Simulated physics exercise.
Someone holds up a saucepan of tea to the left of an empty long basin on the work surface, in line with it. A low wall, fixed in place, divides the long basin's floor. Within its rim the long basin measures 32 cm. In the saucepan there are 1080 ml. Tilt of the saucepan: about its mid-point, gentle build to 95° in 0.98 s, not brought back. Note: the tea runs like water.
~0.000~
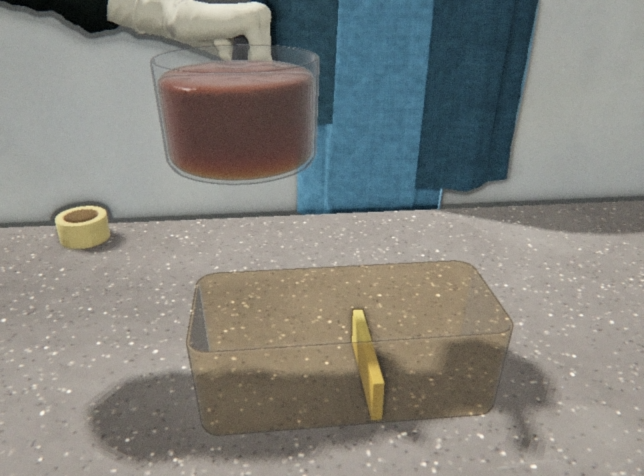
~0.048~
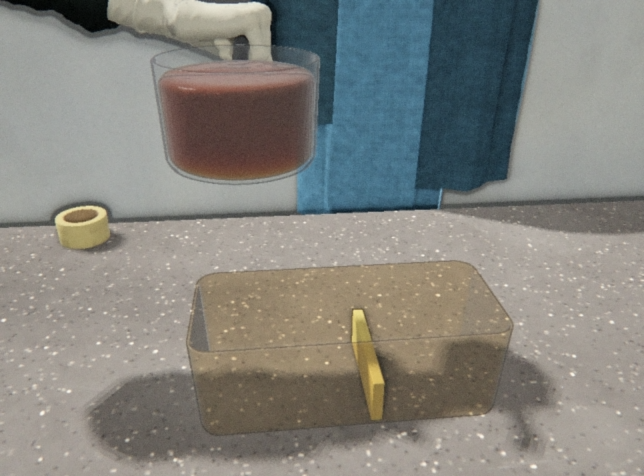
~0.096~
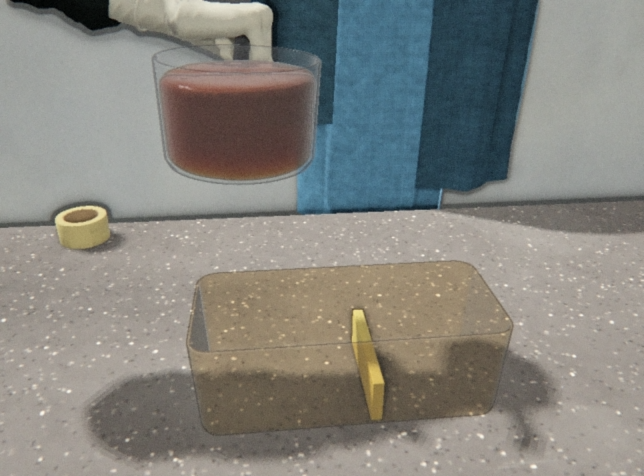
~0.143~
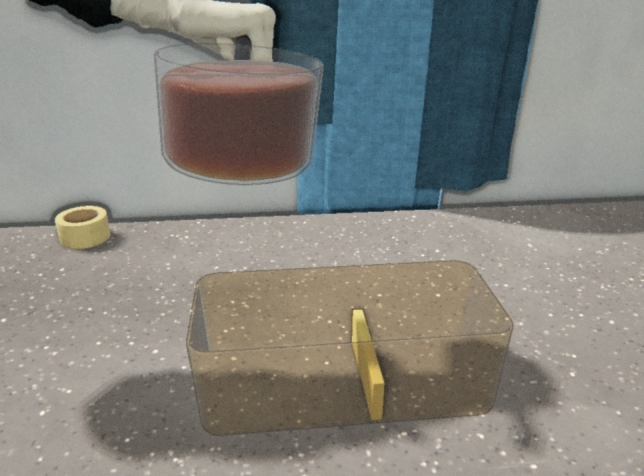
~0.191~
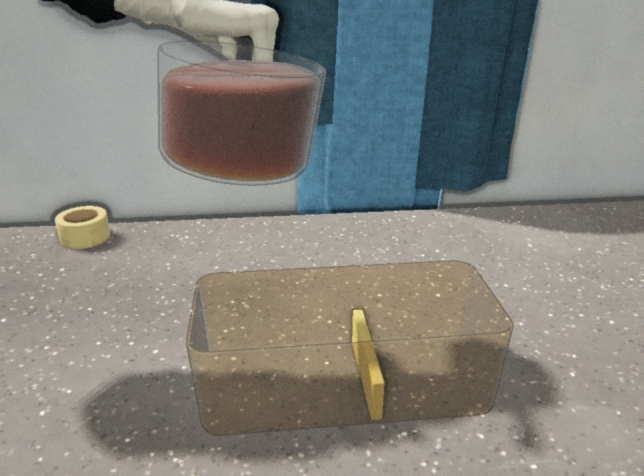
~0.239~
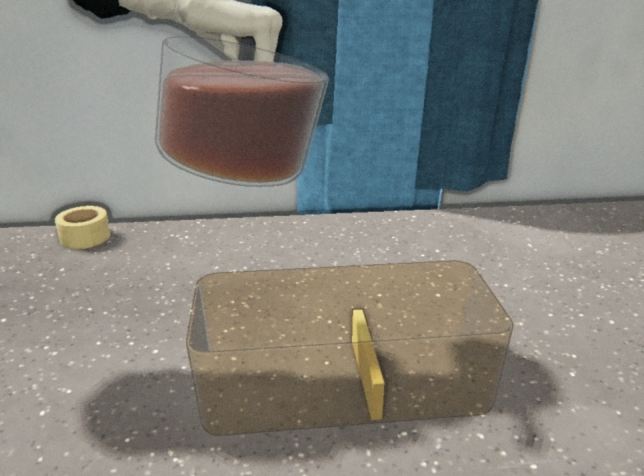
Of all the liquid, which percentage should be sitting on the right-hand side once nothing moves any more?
Around 84 per cent should be sitting there.
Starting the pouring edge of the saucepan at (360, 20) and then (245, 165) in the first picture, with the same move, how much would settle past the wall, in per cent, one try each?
I'd expect close to 80 per cent and then close to 5 per cent.
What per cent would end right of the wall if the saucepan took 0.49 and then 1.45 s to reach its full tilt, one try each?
It comes to 70 per cent, and then 85 per cent.
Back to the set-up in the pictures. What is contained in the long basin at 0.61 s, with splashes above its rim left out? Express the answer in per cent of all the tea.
Some 4 per cent.
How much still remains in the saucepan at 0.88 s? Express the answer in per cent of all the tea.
20 %.
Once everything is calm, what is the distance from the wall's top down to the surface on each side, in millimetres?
On the left it's about 44 mm; on the right, about 0 mm.
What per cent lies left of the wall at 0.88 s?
1 %.
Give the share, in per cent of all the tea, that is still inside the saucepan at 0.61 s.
Close to 66 percent of the liquid remains at that time.
By 0.61 s the tilt is 65° and 67 per cent is still to pour, 1 is left of the wall and 4 right of it.
By 0.88 s the tilt is 93° and 20 per cent is still to pour, 1 is left of the wall and 53 right of it.
By 1.17 s the tilt is 95° and 5 per cent is still to pour, 7 is left of the wall and 82 right of it.
By 1.48 s the tilt is 95° and 1 per cent is still to pour, 12 is left of the wall and 86 right of it.
At rest 15 per cent lies left of the wall, 84 right of it and 1 outside.
